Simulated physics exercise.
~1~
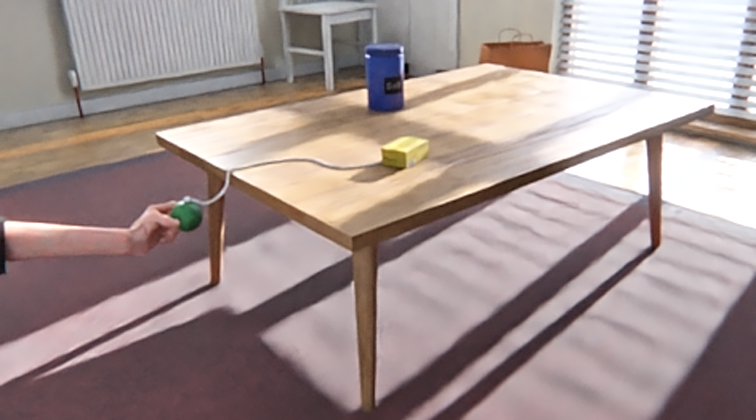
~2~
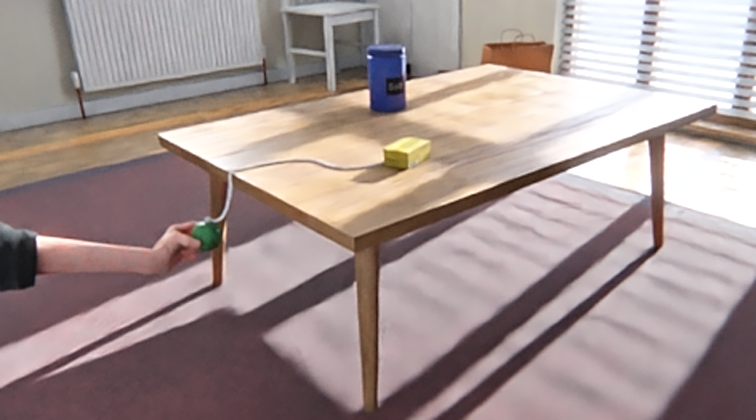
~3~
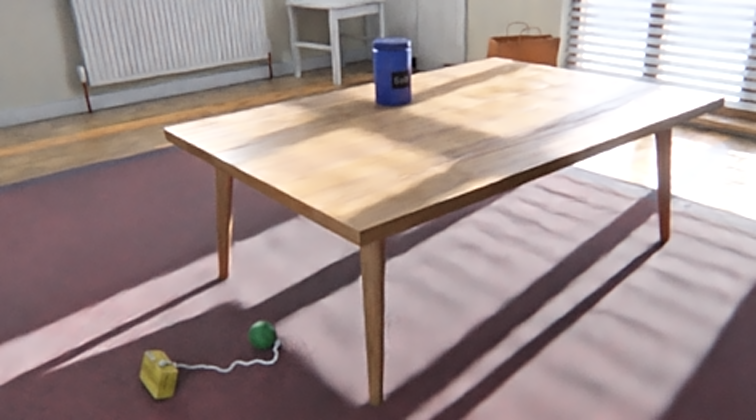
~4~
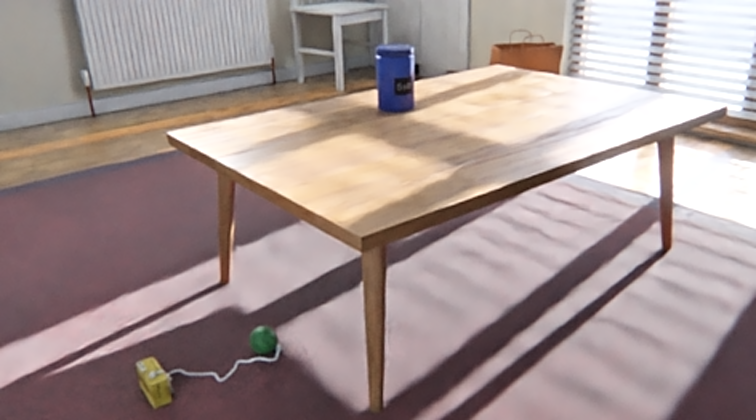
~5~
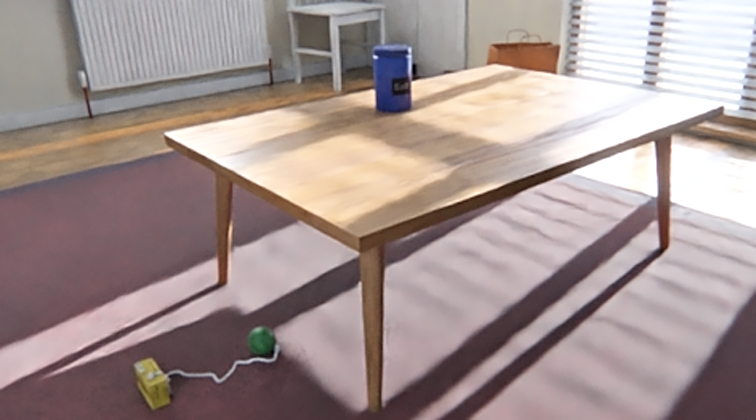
A hand releasing a green ball beside a wooden table, the tied yellow box ending on the floor, blue canister staying put.
